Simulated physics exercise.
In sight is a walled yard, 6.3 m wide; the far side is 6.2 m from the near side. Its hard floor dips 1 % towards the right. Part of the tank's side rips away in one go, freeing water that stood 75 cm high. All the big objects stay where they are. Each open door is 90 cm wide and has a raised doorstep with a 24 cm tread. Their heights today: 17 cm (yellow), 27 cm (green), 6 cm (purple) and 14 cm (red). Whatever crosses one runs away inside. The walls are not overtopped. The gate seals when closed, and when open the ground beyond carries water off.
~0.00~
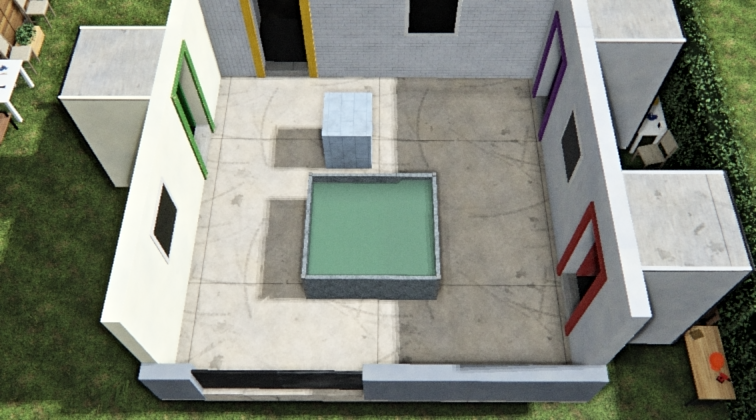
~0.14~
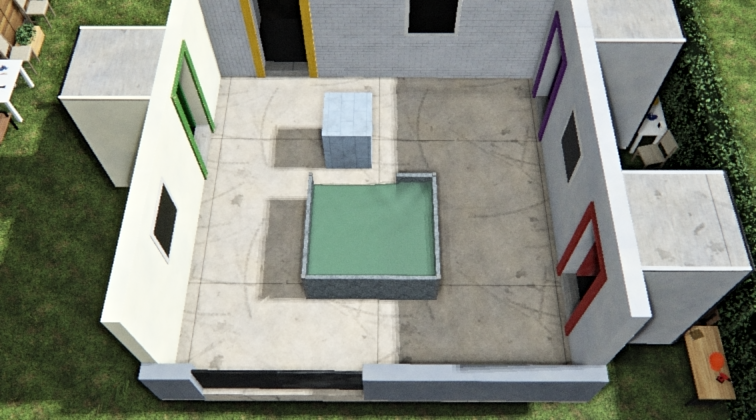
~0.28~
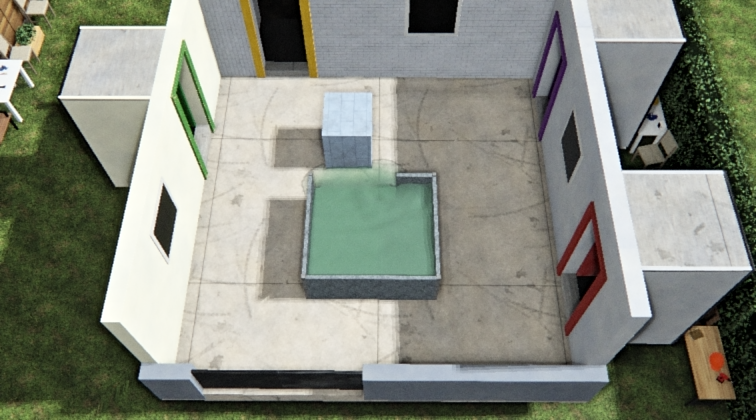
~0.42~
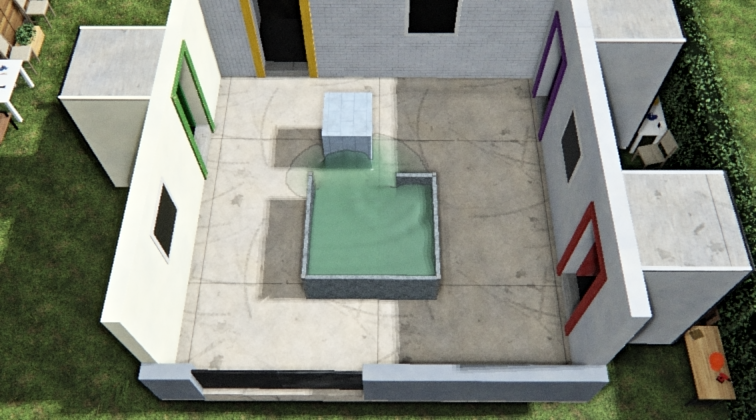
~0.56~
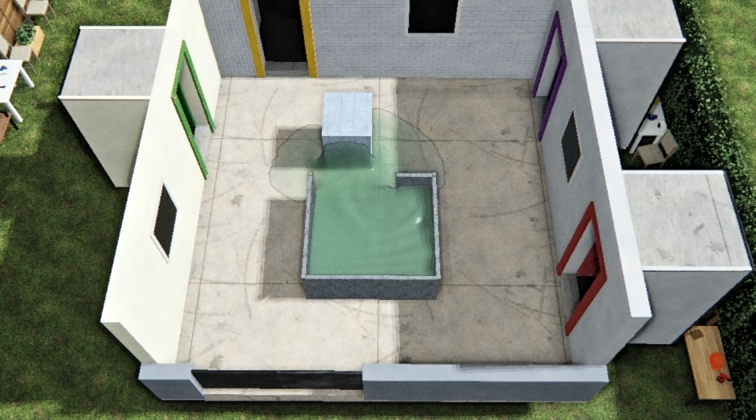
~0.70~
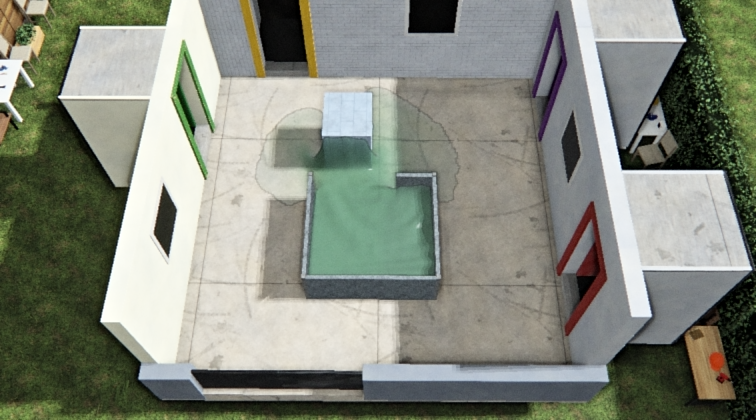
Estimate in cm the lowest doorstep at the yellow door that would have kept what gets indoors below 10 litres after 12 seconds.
It would have to be roughly 13.5 cm high.
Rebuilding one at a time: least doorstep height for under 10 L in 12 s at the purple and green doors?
About 22 cm at purple and 21 cm at green.
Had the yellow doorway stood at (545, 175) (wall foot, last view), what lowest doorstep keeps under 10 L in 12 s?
About 12.5 cm.
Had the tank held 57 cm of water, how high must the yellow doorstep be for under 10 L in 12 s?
Some 8.5 cm.
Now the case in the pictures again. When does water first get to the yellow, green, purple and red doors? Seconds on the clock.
Arrival: Yellow 1.0 s, green 1.3 s, purple 1.8 s, red 3.8 s.
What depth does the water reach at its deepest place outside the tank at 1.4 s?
Up to some 54 cm.
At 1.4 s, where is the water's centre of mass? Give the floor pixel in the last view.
Around (362, 205).
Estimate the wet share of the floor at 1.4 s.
Some 40 per cent of it.
After 1.4 s water covers 40 % of the floor, deepest (54 cm) near (352, 177); 4 cm at the yellow door, 0 litres in over its 17 cm doorstep.
After 3.0 s water covers 55 % of the floor, deepest (28 cm) near (525, 81); 19 cm at the yellow door, 1 litre in over its 17 cm doorstep.
After 12.0 s water covers 95 % of the floor, deepest (17 cm) near (563, 370); 4 cm at the yellow door, 3 litres in over its 17 cm doorstep.
At the yellow door as built, the water arrived by 1.1 s and peaked near 20 cm at 2.8 s.
With a doorstep of 11 cm, 20 litres would have come in within the 12 s; with 15 cm, 6 litres. So under 10 litres takes about 13.5 cm.
